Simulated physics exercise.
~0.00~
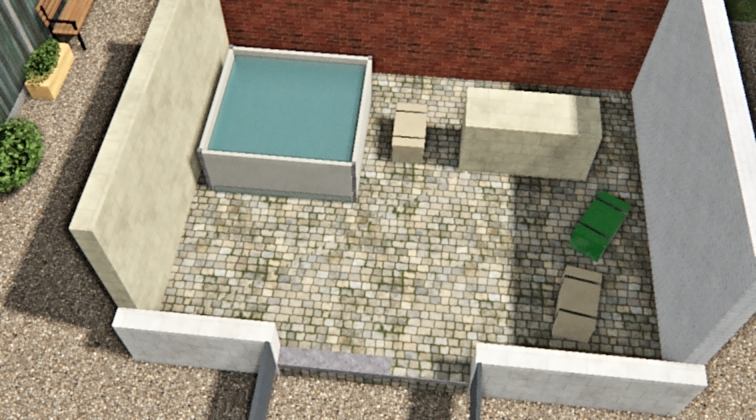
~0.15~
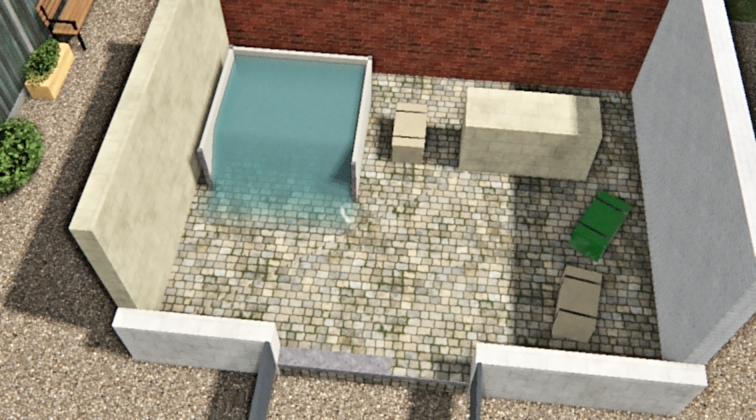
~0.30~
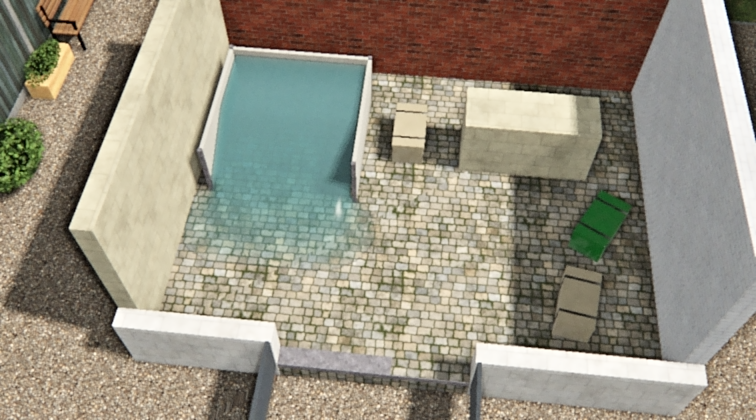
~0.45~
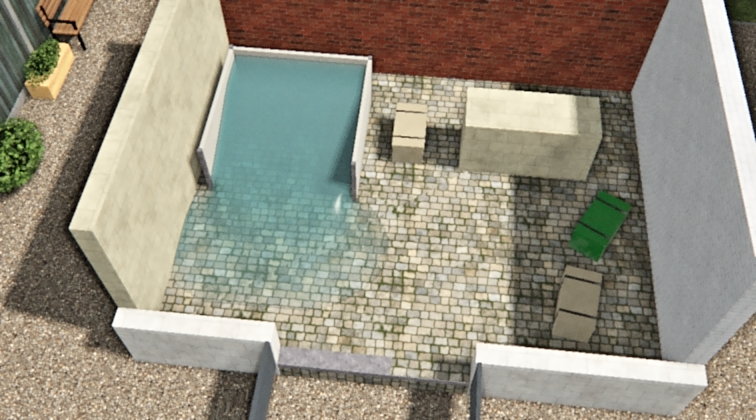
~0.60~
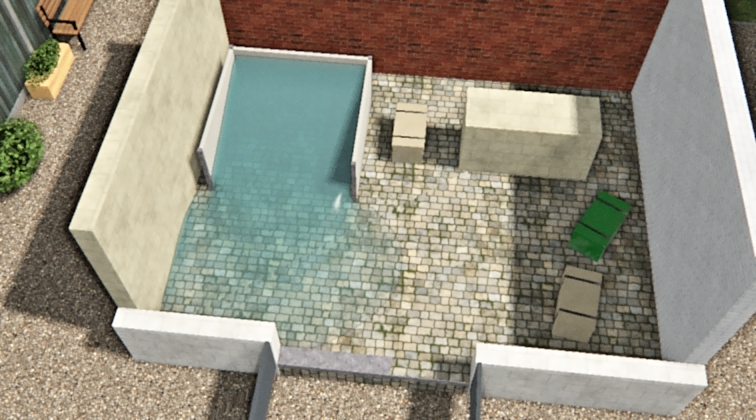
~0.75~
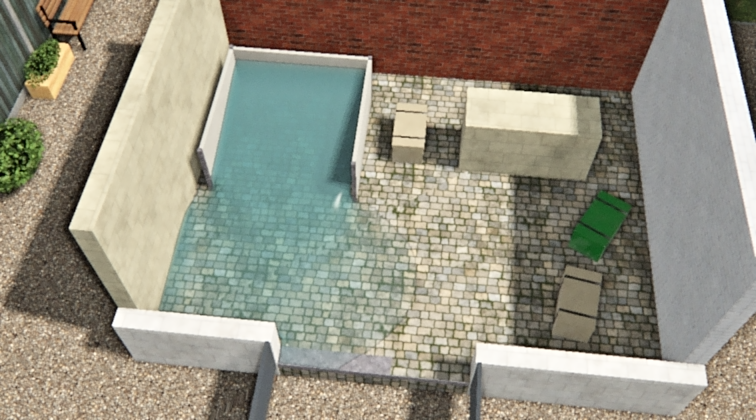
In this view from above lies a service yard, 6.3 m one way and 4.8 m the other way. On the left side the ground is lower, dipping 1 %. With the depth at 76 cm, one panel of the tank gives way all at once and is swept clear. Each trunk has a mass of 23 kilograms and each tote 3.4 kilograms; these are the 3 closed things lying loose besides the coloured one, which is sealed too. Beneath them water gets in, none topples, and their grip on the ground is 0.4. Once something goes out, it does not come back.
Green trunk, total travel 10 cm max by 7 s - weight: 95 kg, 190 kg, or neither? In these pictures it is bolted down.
The heavier one is not needed.
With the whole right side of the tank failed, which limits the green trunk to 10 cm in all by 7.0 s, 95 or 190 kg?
That way round, only the bigger mass holds.
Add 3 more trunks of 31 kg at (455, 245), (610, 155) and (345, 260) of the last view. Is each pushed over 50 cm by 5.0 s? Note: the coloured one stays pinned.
In that order: Farther, then not as far, then farther.
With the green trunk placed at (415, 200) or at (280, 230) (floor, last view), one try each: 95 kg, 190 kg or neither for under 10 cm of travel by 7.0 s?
Respectively, first option suffices; neither option.
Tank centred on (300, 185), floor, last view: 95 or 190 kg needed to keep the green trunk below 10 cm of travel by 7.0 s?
In that case the smaller load will do.
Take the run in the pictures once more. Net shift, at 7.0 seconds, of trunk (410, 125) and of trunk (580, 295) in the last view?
Taking them in order, that's 0 centimetres and 120 centimetres.
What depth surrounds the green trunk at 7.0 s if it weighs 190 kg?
Depth: Approx. 8 cm.
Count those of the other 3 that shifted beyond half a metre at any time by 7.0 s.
That comes to 1.
After 1.4 s the green trunk would be 0 cm from its start with 95 kg and 0 cm from its start with 190 kg; 0 cm of water round it then.
After 3.1 s the green trunk would be 0 cm from its start with 95 kg and 0 cm from its start with 190 kg; 0 cm of water round it then.
After 4.9 s the green trunk would be 0 cm from its start with 95 kg and 0 cm from its start with 190 kg; 6 cm of water round it then.
After 7.0 s the green trunk would be 0 cm from its start with 95 kg and 0 cm from its start with 190 kg; 8 cm of water round it then.
